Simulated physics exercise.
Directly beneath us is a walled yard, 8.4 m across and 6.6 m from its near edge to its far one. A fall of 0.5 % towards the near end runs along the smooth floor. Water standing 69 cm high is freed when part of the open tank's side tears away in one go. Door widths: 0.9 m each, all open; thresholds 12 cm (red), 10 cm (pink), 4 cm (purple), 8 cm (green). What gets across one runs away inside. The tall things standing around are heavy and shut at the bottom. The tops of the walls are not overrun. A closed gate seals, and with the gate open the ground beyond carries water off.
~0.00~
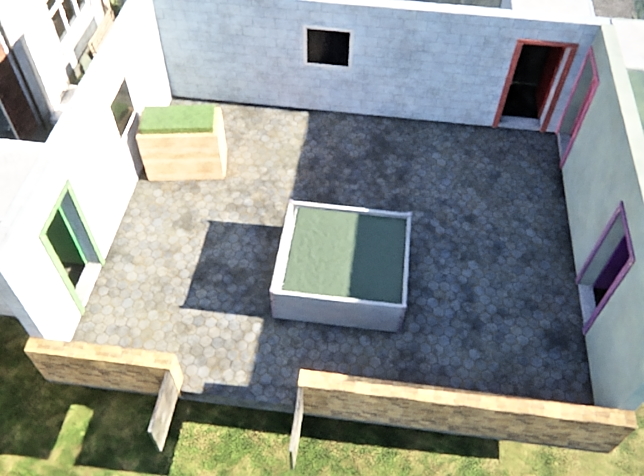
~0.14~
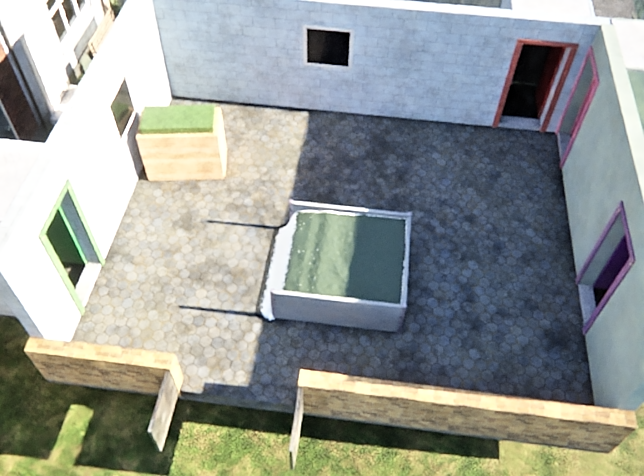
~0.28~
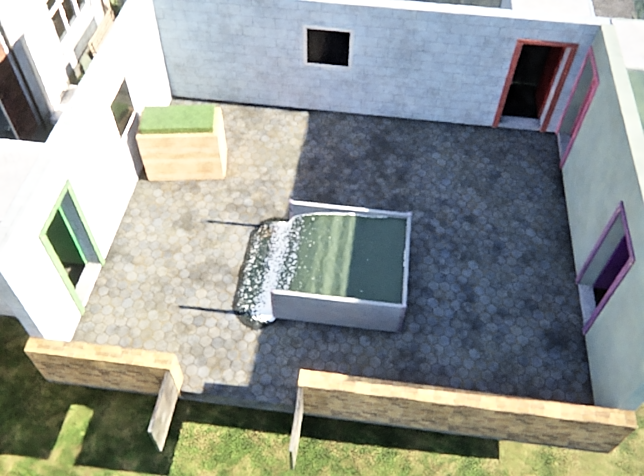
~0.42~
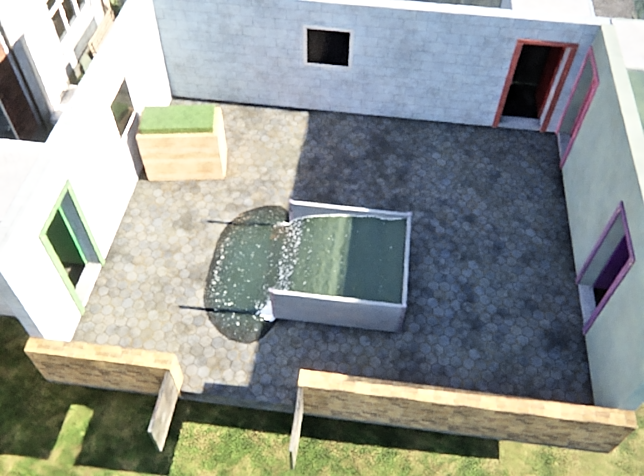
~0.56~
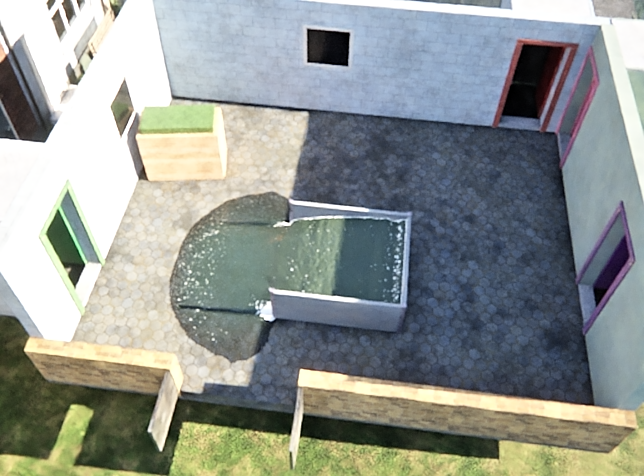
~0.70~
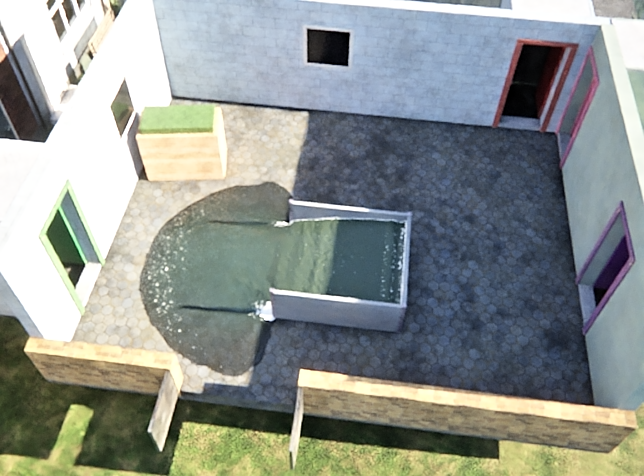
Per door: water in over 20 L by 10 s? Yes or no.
Red door no, pink door no, purple door no, green door yes.
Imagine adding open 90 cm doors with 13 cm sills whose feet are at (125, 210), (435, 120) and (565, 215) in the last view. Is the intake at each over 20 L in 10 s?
First doorway gets there, second falls short, third falls short.
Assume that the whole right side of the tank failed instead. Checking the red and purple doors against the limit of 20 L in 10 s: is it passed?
Red goes beyond, purple goes beyond, judged against that limit.
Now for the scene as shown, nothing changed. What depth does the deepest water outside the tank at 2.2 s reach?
Roughly 38 cm.
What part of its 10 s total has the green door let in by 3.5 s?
About 70%.
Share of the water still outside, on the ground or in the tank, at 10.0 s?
Roughly 72 percent.
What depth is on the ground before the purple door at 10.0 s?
Around 1.5 cm deep.
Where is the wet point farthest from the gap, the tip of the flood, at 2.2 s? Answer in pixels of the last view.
That would be close to (163, 121).
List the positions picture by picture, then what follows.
The open tank at (344, 254) is whole and still, 69 cm deep, in the first frame.
The front is at (271, 320), 1.0 m from the gap at (285, 263); 0.4 m2 of floor is under water; 69 cm left at the back of the open tank, in the second frame.
Water pours out at (285, 264) and has run 1.2 m, to (246, 320); typically 12 cm deep outside, 69 cm at the open tank's back, in the third frame.
The front is at (222, 327), 1.5 m from the gap at (285, 265); 2.9 m2 of floor is under water; 69 cm left at the back of the open tank, in the fourth frame.
Water pours out at (285, 265) and has run 2.0 m, to (175, 293); typically 8 cm deep outside, 61 cm at the open tank's back, in the fifth frame.
Water pours out at (285, 265) and has run 2.5 m, to (145, 290); typically 6 cm deep outside, 57 cm at the open tank's back, in the sixth frame.
After 1.4 s water covers 25 % of the floor and is deepest (34 cm) near (111, 246); red door not reached, pink door not reached, purple door not reached, green door 19 cm at the sill, 30 L in.
After 2.2 s water covers 25 % of the floor and is deepest (38 cm) near (79, 322); red door not reached, pink door not reached, purple door not reached, green door 30 cm at the sill, 140 L in.
After 3.5 s water covers 30 % of the floor and is deepest (26 cm) near (153, 267); red door not reached, pink door not reached, purple door not reached, green door 23 cm at the sill, 289 L in.
After 6.0 s water covers 55 % of the floor and is deepest (16 cm) near (63, 361); red door not reached, pink door not reached, purple door not reached, green door 12 cm at the sill, 388 L in.
After 10.0 s water covers 85 % of the floor and is deepest (8 cm) near (576, 426); red door 3 cm at the sill, 0 L in, pink door 5 cm at the sill, 0 L in, purple door 2 cm at the sill, 0 L in, green door 6 cm at the sill, 399 L in.
